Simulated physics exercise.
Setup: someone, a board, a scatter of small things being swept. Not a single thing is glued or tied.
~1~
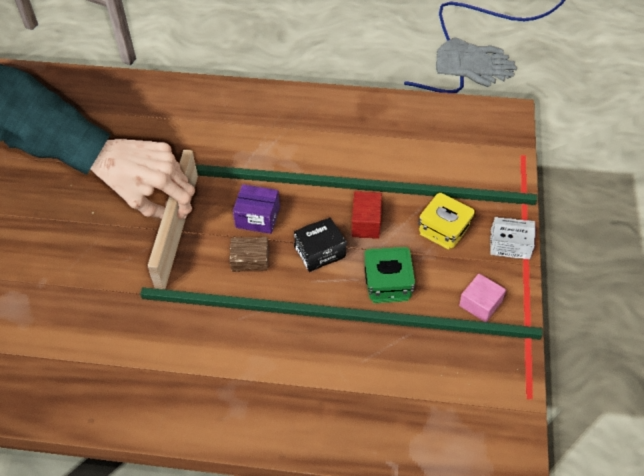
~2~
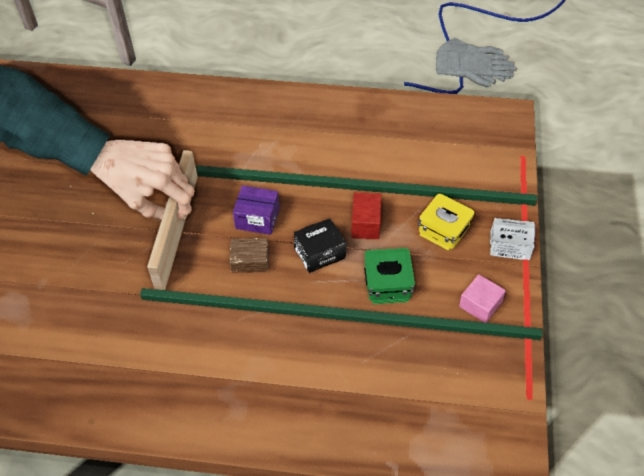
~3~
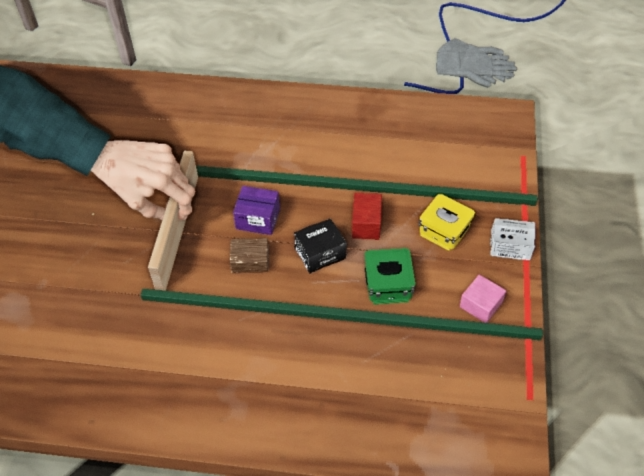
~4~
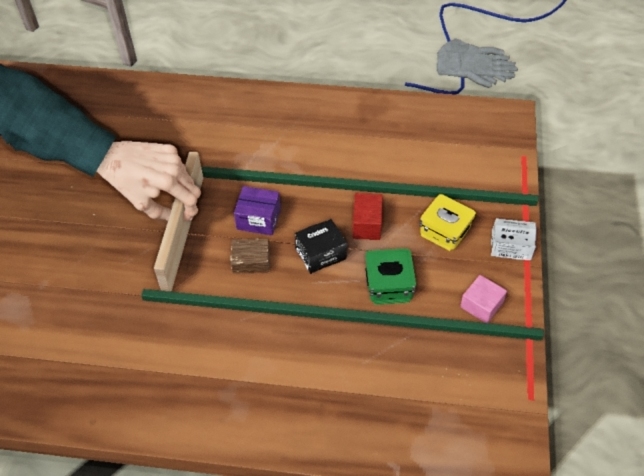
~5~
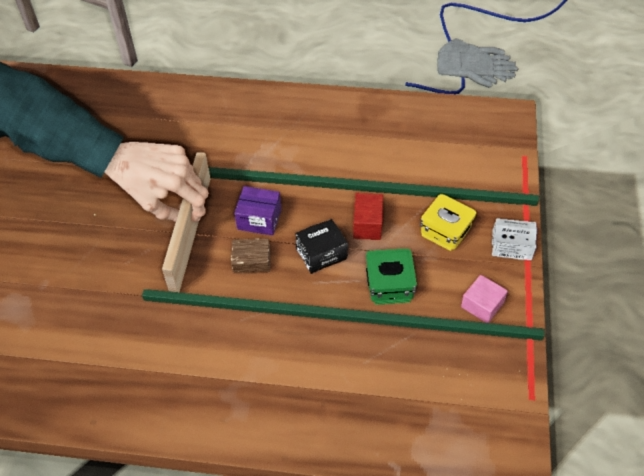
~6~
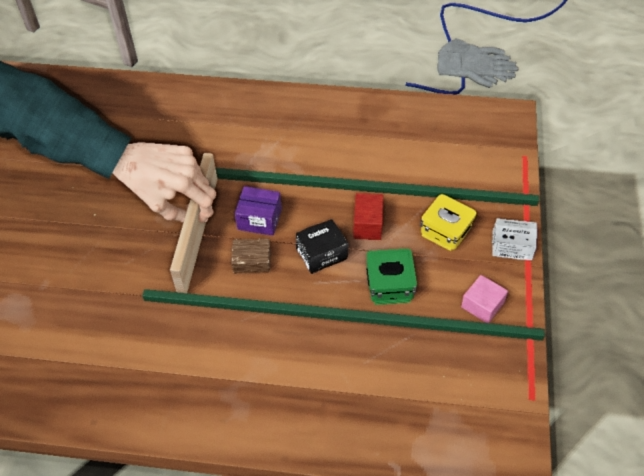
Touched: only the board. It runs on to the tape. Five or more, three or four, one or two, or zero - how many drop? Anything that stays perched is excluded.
Five or beyond lost.
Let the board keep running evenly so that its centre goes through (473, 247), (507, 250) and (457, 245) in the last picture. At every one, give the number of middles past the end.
Past-the-end tally - position 1: 3, position 2: 6, position 3: 3.
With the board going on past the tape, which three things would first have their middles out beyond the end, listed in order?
Listed earliest first, they are the white box, then the pink block, then the yellow case.
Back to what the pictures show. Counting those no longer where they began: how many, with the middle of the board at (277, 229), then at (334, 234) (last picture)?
At the first point the count is 3, at the second it's 5.
Soon after, none off yet; white box at rest near (514, 239); pink block at rest near (484, 299); yellow case at rest near (448, 223).
Then, none off yet; white box moving near (520, 242); pink block at rest near (484, 299); yellow case moved about its own width near (475, 228).
Further on, one off so far; white box falling near (543, 421); pink block tipped well over near (570, 329); yellow case tipped a little near (554, 243).
At rest, the number that fall off is five or more; fallen, purple box, brown block, black box, red block, green case, yellow case, pink block and white box.
